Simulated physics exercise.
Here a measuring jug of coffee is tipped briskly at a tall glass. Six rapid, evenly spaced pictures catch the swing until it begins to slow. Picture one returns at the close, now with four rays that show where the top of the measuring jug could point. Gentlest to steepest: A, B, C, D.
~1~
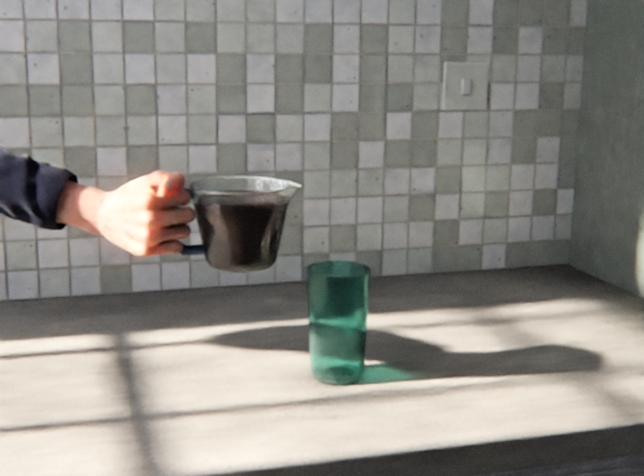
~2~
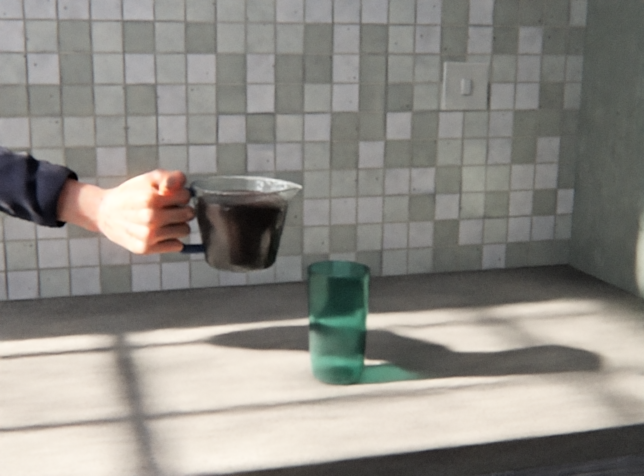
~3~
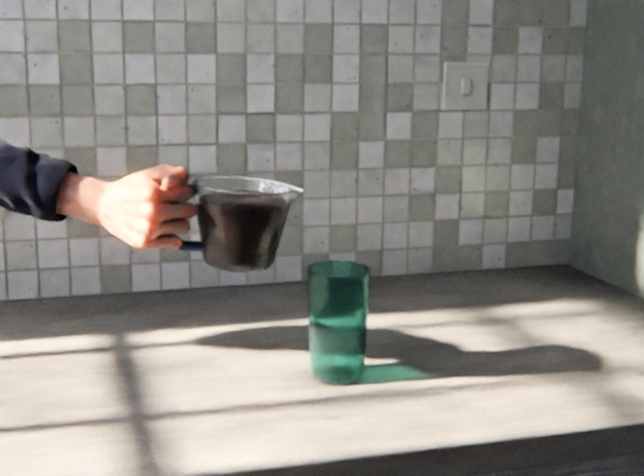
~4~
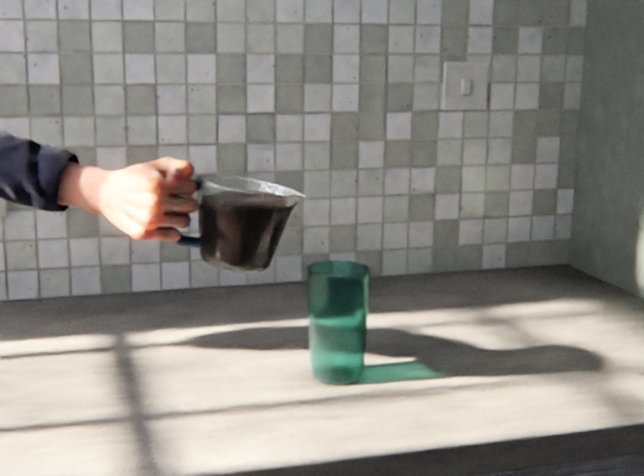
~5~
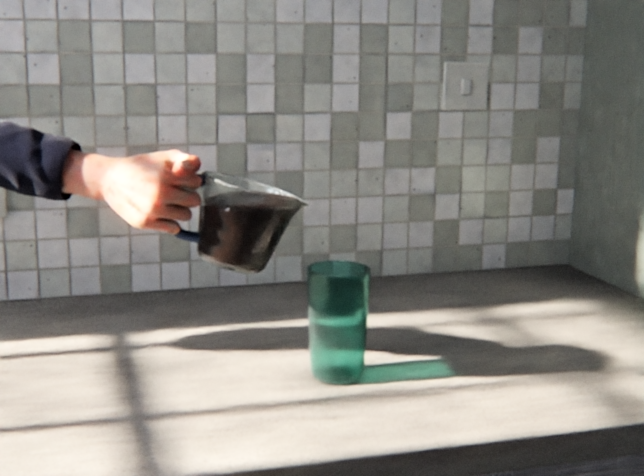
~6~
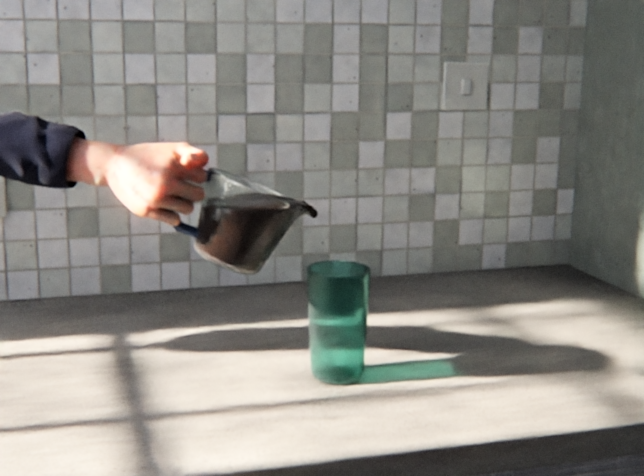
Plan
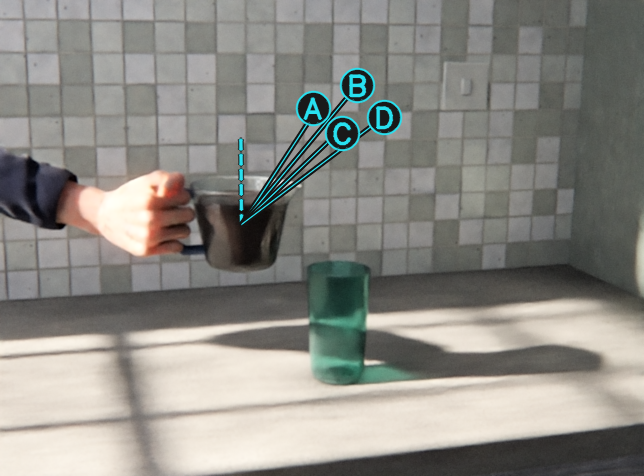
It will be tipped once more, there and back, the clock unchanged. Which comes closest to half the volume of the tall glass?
Best: C.
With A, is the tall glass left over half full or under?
Under.
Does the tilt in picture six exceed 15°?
Yes.
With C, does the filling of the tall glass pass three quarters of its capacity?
No.
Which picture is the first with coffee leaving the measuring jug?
Picture 6.
On the marked copy, A at (306, 124); B at (346, 98); C at (327, 142); D at (370, 126).
With A, the tall glass ends with about 27 % of what it can hold.
With B, the tall glass ends with about 39 % of what it can hold.
With C, the tall glass ends with about 51 % of what it can hold.
With D, the tall glass ends with about 63 % of what it can hold.
